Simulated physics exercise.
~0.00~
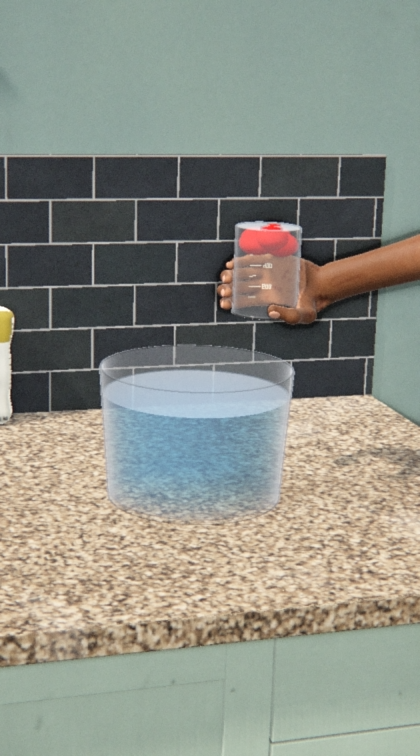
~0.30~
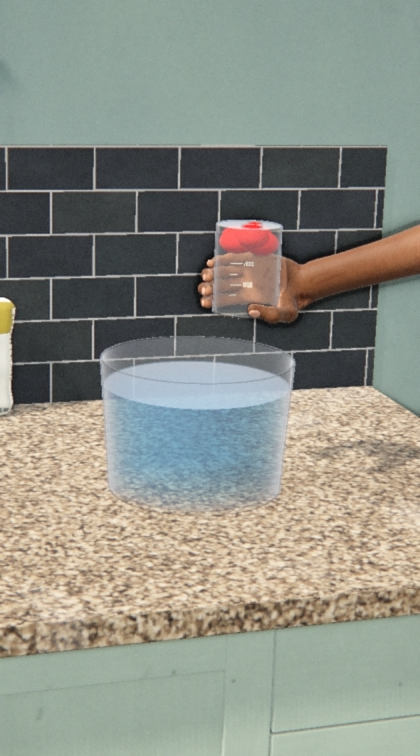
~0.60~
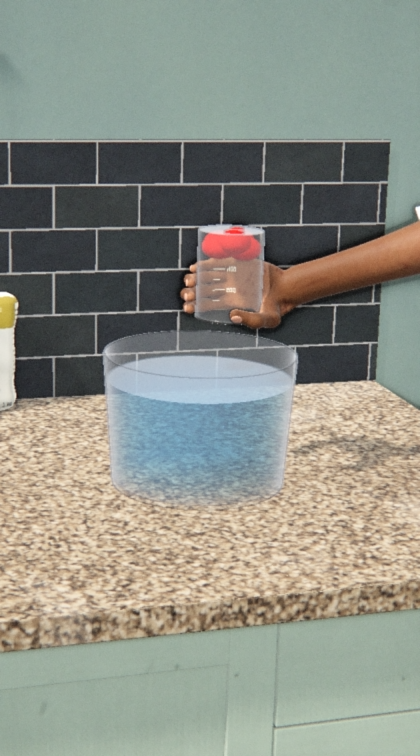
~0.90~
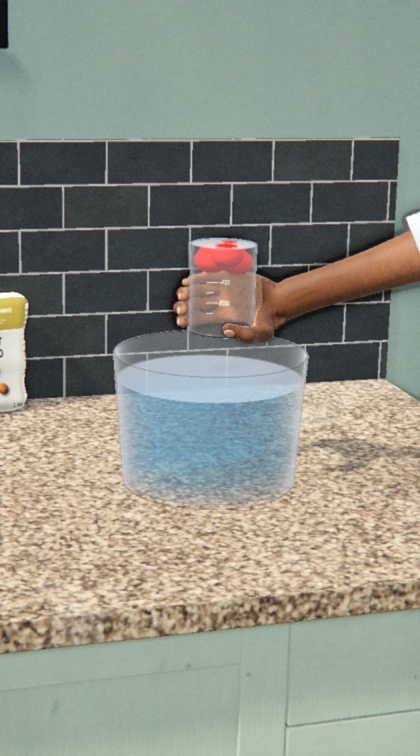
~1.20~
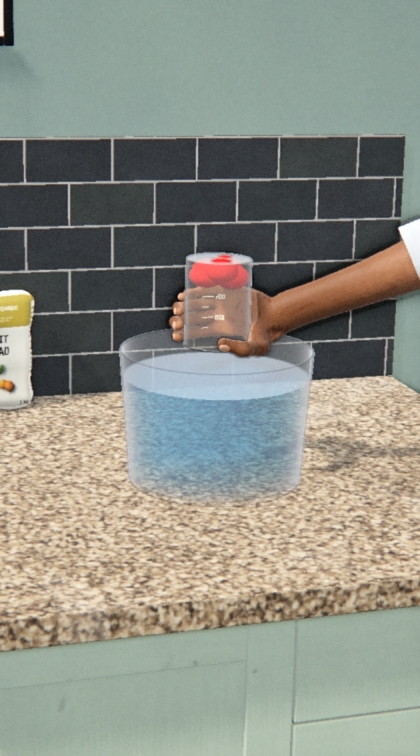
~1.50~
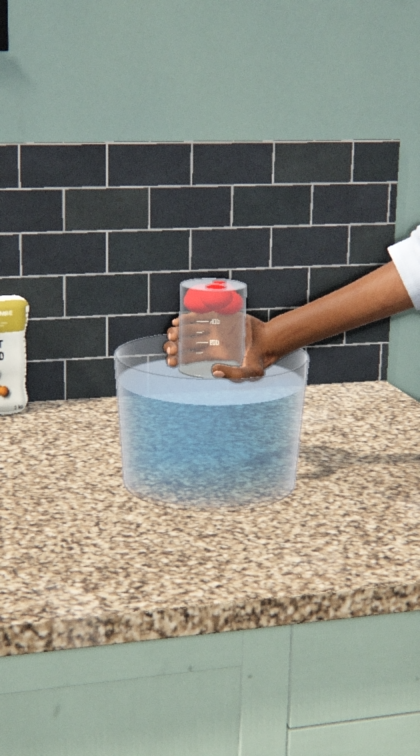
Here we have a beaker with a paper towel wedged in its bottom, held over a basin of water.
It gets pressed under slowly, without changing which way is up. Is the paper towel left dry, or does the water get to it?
Not reached.
Around 2.0 s, the beaker enters the water.
Around 2.6 s, air is trapped inside and holds the level down.
Around 4.0 s, the beaker is under, still full of air, and the paper towel is dry.
